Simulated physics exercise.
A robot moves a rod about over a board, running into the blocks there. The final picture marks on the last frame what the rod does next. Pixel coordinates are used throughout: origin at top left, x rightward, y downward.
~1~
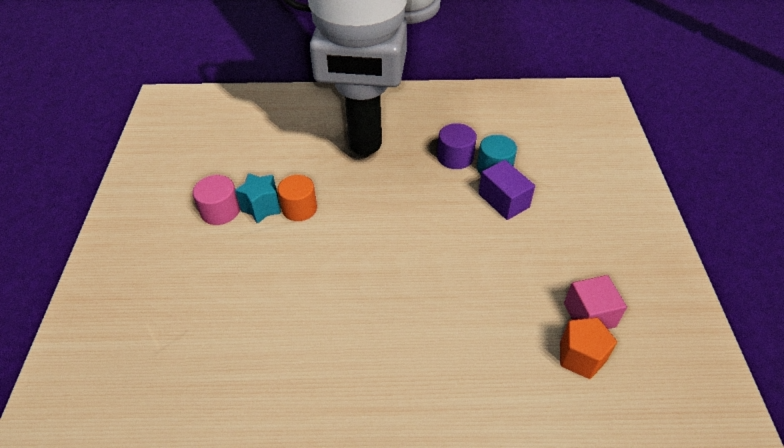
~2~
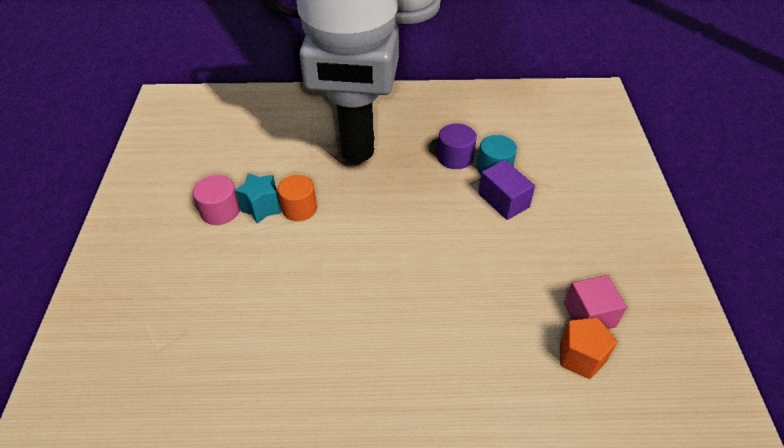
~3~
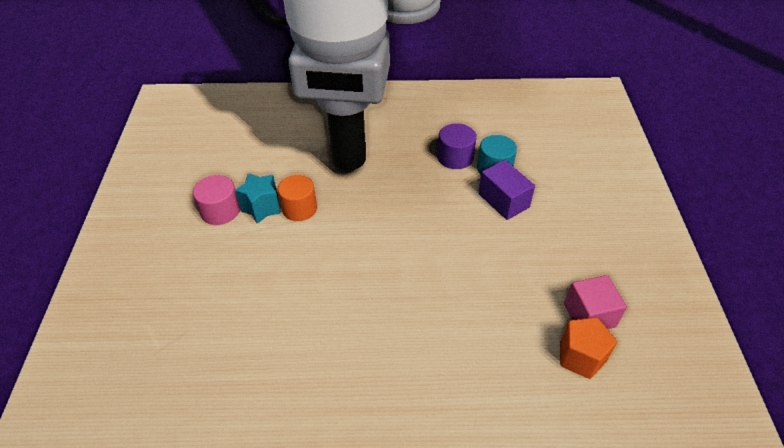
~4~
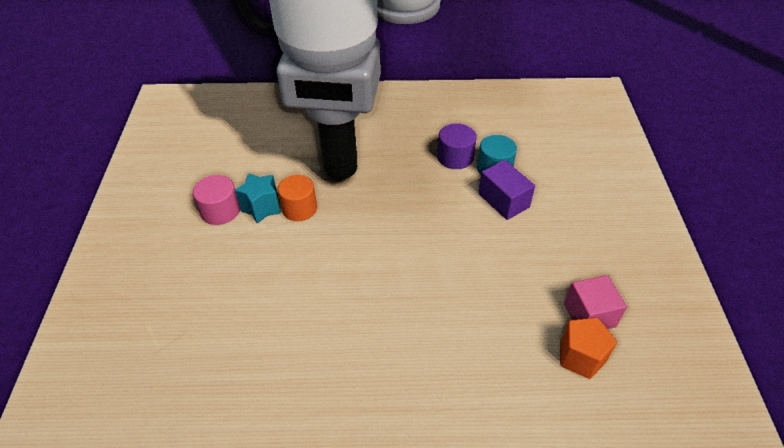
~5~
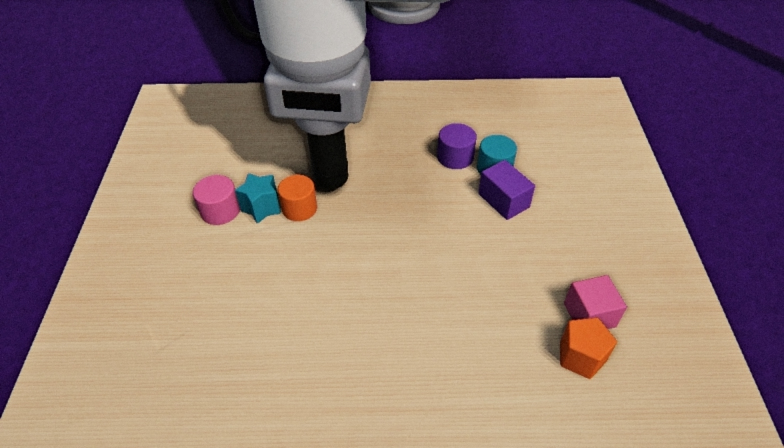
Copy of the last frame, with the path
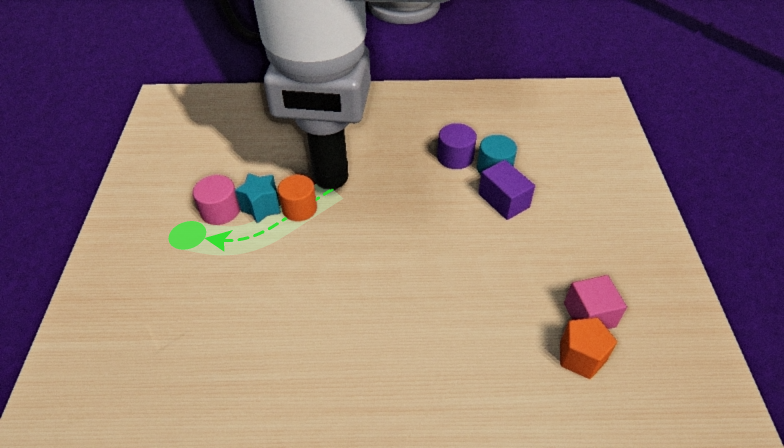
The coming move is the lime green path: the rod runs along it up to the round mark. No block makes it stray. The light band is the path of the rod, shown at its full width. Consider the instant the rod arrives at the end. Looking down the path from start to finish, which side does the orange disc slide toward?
It slides leftward.
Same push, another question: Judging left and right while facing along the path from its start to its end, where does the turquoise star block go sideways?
Sideways shift: Right.
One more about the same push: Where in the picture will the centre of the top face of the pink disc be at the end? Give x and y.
The middle of its upper face should be somewhere near (173, 169).
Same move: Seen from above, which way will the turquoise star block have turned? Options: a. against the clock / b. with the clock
The one that fits is b, with the clock.
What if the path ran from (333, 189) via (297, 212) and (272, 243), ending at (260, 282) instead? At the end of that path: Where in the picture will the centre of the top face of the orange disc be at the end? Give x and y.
The orange disc ends near (213, 271).
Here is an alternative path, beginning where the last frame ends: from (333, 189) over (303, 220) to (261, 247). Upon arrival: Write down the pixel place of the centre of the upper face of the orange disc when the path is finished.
Near (216, 236).
The line goes from (333, 189) through (290, 216) and (241, 239) to (187, 235).
On the path given first. One third of the way, rod (288, 205); turquoise star block (246, 193), turned 65° clockwise; orange disc (261, 217).
Two thirds of the way, rod (237, 229); pink disc (195, 183); turquoise star block (204, 206), turned 115° clockwise; orange disc (222, 248).
At the end, rod (183, 224); pink disc (173, 169); turquoise star block (153, 198), turned 130° clockwise; orange disc (218, 249).
